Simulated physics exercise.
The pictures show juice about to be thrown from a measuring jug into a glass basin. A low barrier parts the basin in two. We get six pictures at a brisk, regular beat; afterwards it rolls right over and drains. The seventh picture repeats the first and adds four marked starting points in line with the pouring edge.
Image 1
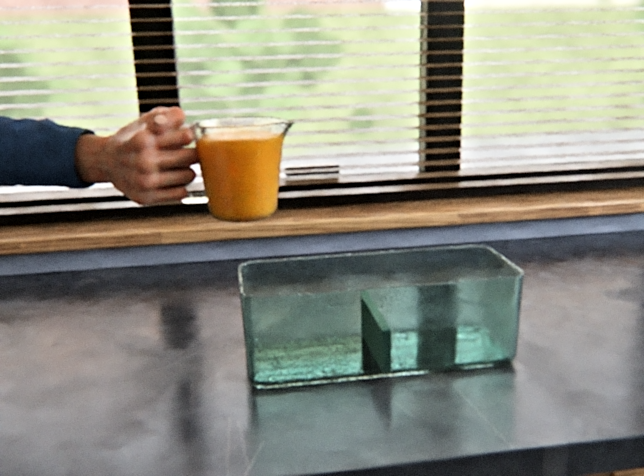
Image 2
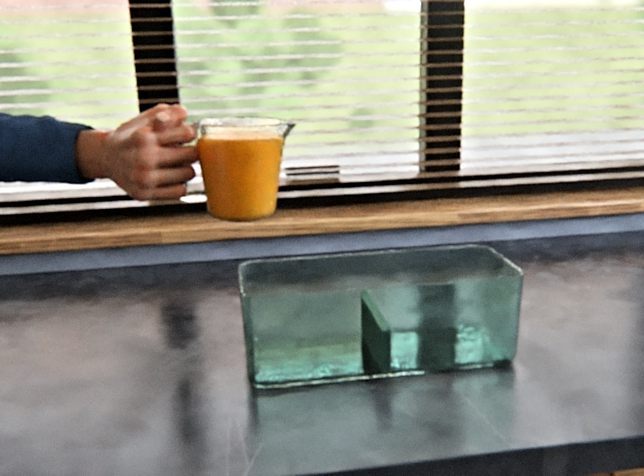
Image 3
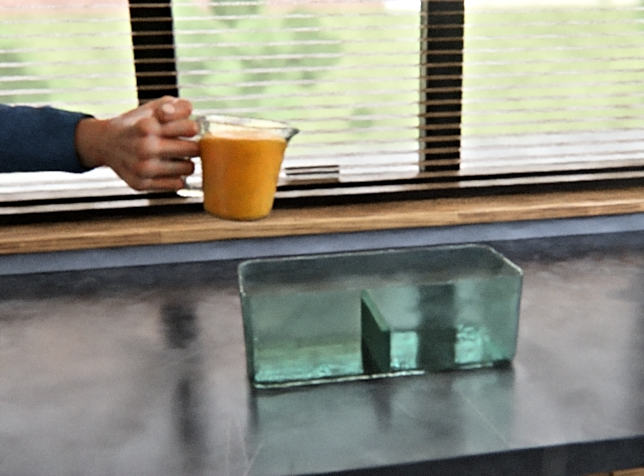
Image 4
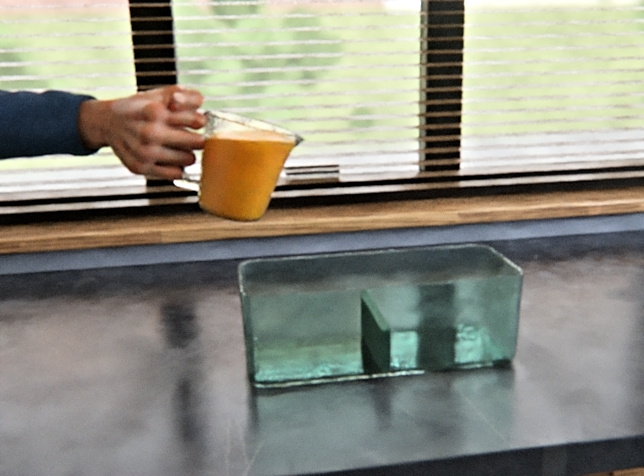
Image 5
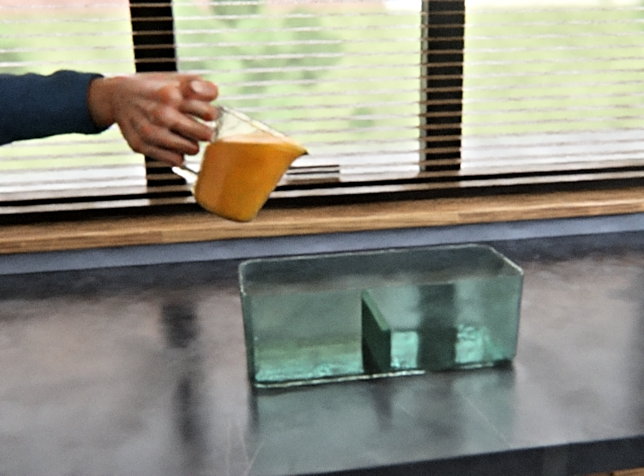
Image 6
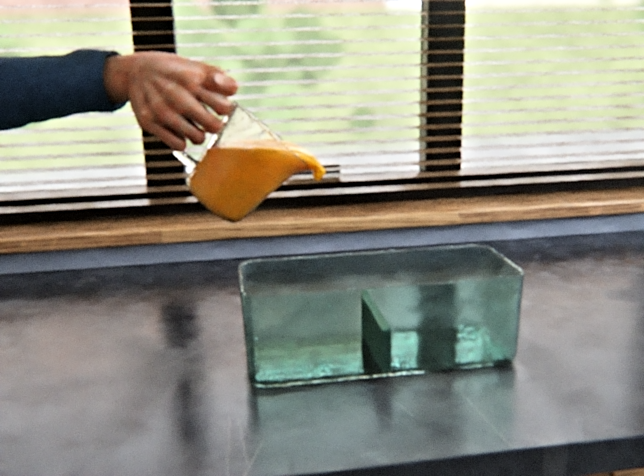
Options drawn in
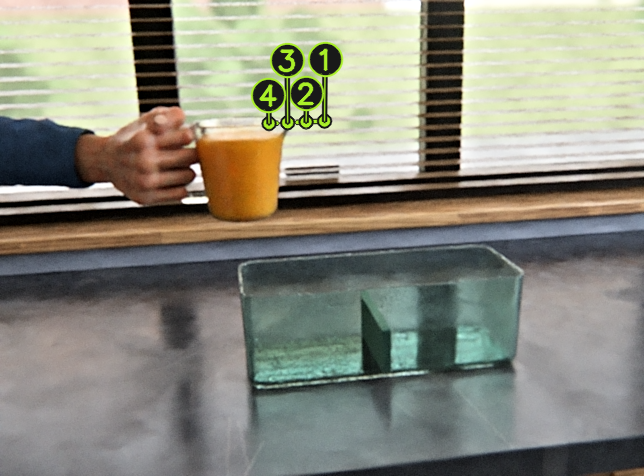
A dark, glossy countertop stands before a window with white slatted blinds and a wooden sill, seen from slightly above by a still camera. A greenish glass basin with a low dividing wall sits on it, while a hand in a dark blue sleeve holds a clear jug of orange juice above and left. The hand rises and tilts the jug rightward, gradually then more steeply, until juice slips over its lip.
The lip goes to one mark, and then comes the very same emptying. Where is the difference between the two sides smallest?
1 is best.
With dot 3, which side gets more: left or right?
The left side.
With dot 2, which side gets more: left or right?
More ends on the left.
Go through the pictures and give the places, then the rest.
Upright, lip at (293, 122); basin from (249, 385) to (515, 360); top of the wall at (375, 310); nothing has left yet.
Upright, lip at (295, 124); nothing has left yet.
Tipped about 8°, lip at (298, 129); nothing has left yet.
Tipped about 17°, lip at (304, 139); nothing has left yet.
Tipped about 29°, lip at (308, 152); nothing has left yet.
Tipped about 43°, lip at (310, 168); juice is over the lip, down to (318, 177).
On the marked copy, 1 at (324, 121); 2 at (306, 121); 3 at (287, 122); 4 at (269, 123).
With 1, about 55 % ends left of the wall and 43 % right of it.
With 2, about 80 % ends left of the wall and 16 % right of it; 3 % is lost outside.
With 3, about 91 % ends left of the wall and 3 % right of it; 6 % is lost outside.
With 4, about 94 % ends left of the wall and 4 % right of it.
